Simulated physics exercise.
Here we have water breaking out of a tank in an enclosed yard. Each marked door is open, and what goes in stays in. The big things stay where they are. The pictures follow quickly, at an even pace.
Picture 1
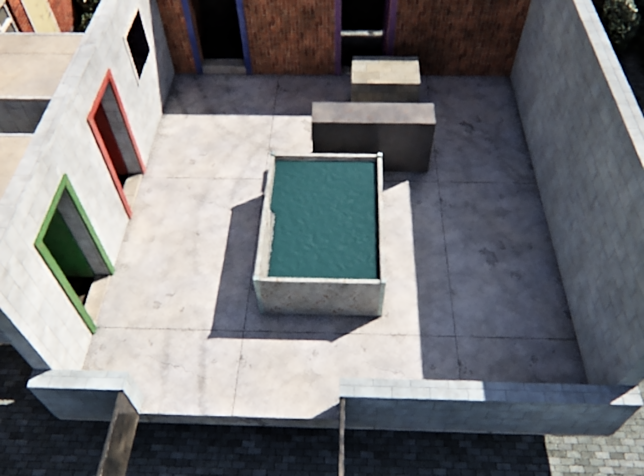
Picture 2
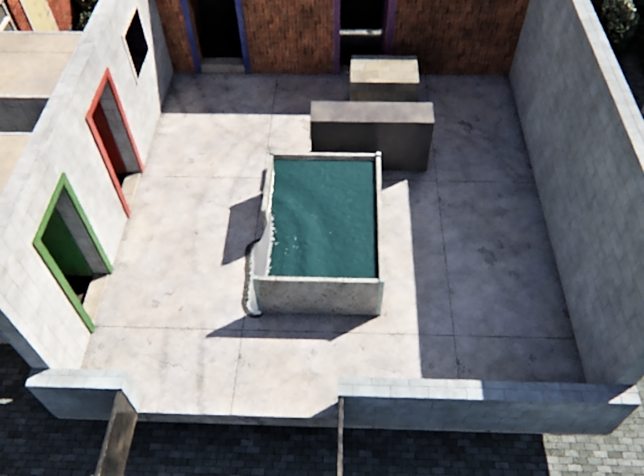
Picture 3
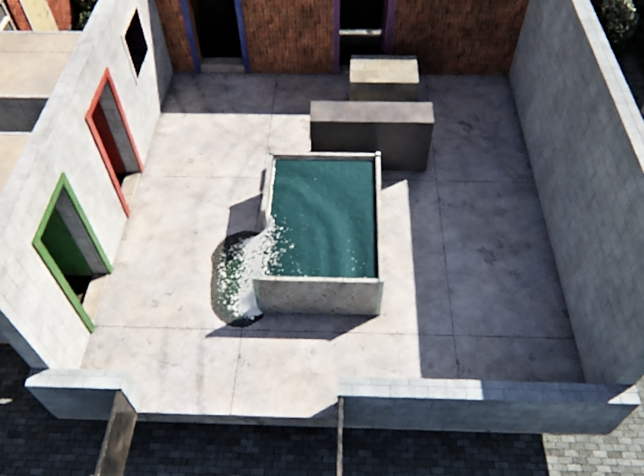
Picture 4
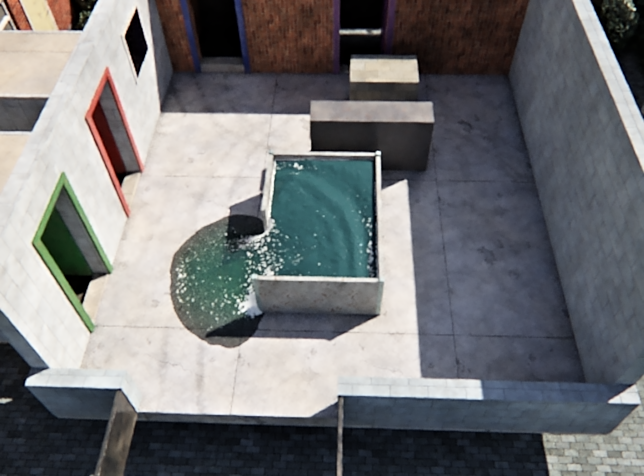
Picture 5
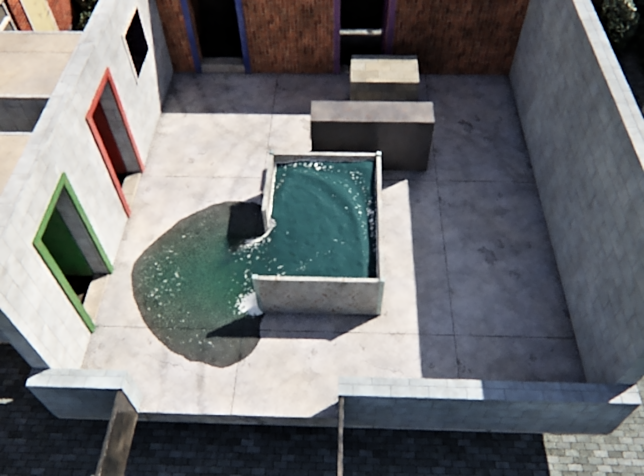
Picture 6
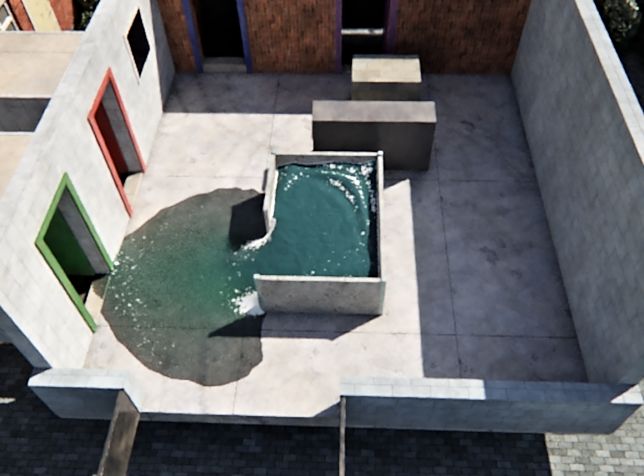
Green-blue water lies still in a rectangular tank in a walled concrete yard, then breaks out through a gap in the tank's left side. It splashes onto the floor in white flecks and spreads left in a widening rounded pool, reaching the green-framed doorway as ripples cross the tank.
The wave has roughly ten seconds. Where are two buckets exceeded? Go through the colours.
One by one: The green door floods; the purple door holds within the limit; the blue door holds within the limit; the red door floods.
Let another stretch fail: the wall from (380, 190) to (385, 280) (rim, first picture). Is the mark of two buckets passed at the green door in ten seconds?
The green door passes that mark.
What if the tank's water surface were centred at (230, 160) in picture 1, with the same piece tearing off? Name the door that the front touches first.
I say the door marked red.
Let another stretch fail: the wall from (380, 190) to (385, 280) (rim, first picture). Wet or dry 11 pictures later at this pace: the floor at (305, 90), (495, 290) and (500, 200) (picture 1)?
In turn: No water, flooded, wet.
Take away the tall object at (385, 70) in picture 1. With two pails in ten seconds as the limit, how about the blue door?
In short: The blue door holds.
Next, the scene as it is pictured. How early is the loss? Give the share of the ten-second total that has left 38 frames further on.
Close to 80 %.
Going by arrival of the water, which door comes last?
The one in purple.
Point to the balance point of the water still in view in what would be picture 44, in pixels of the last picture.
Around (242, 219).
A moment on, water covers 20 % of the floor; the green door far over two buckets in, the purple door not reached, the blue door not reached, the red door under two buckets in.
Next, water covers 20 % of the floor; the green door far over two buckets in, the purple door not reached, the blue door not reached, the red door over two buckets in.
Then, water covers 35 % of the floor; the green door far over two buckets in, the purple door not reached, the blue door wet at the sill, nothing in, the red door over two buckets in.
Later, water covers 50 % of the floor; the green door far over two buckets in, the purple door wet at the sill, nothing in, the blue door wet at the sill, nothing in, the red door far over two buckets in.
In the end, water covers 65 % of the floor; the green door far over two buckets in, the purple door under two buckets in, the blue door wet at the sill, nothing in, the red door far over two buckets in.
